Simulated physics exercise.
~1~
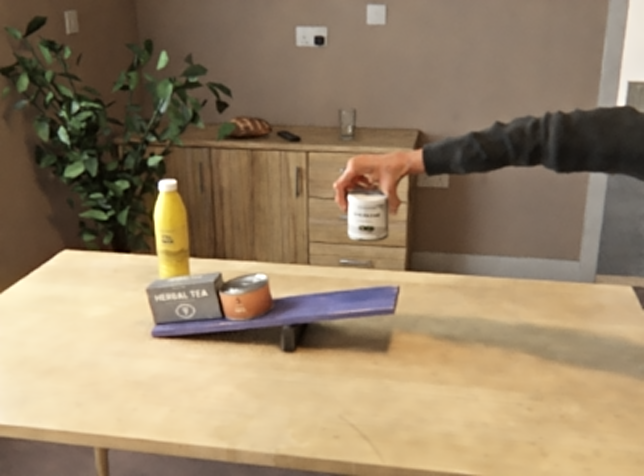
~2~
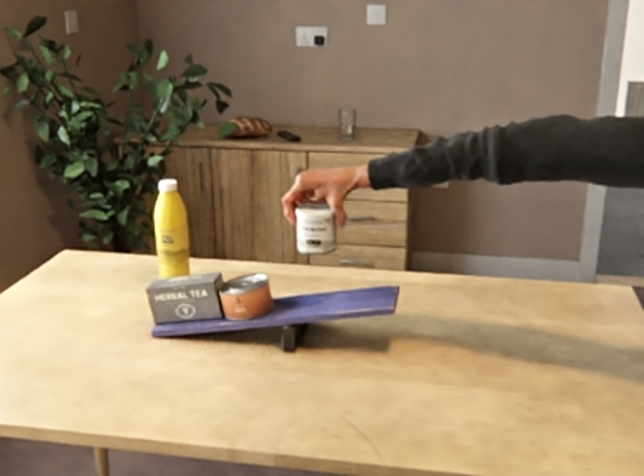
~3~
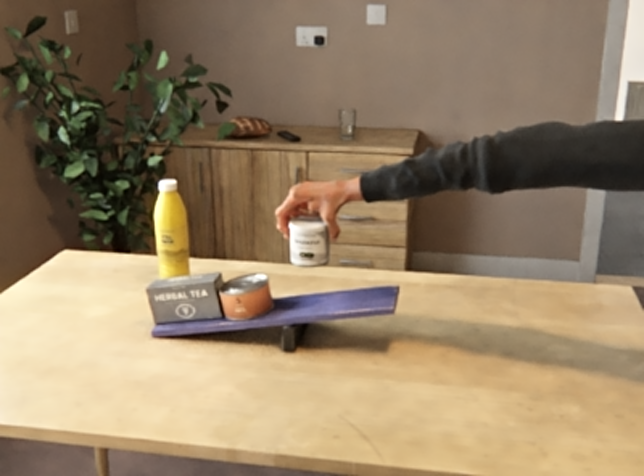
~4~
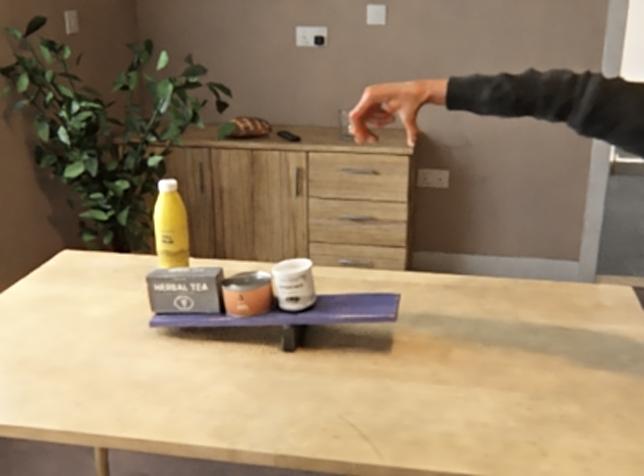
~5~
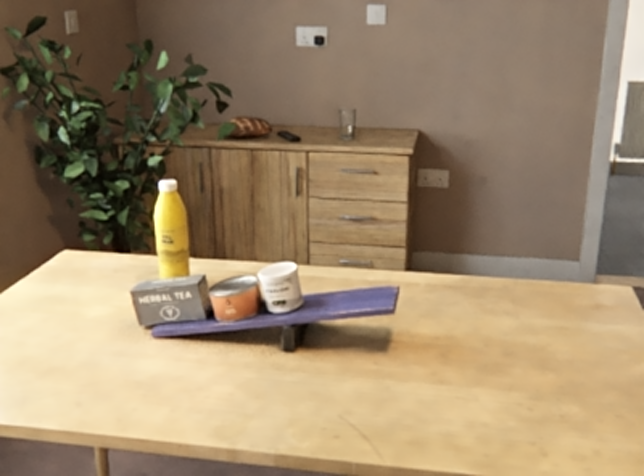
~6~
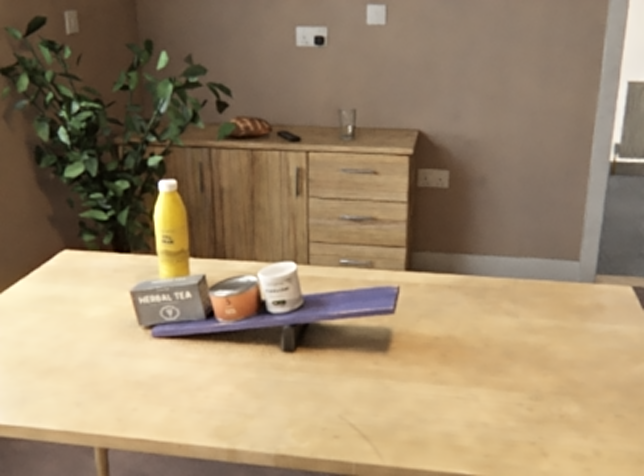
The footage shows a hand lowering a white tin onto a tilted blue plank beside an orange tub and a grey packet, then withdrawing; the plank briefly levels somewhat, then tips back as the items shift slightly left, ending tilted as before, with the yellow bottle unmoved.
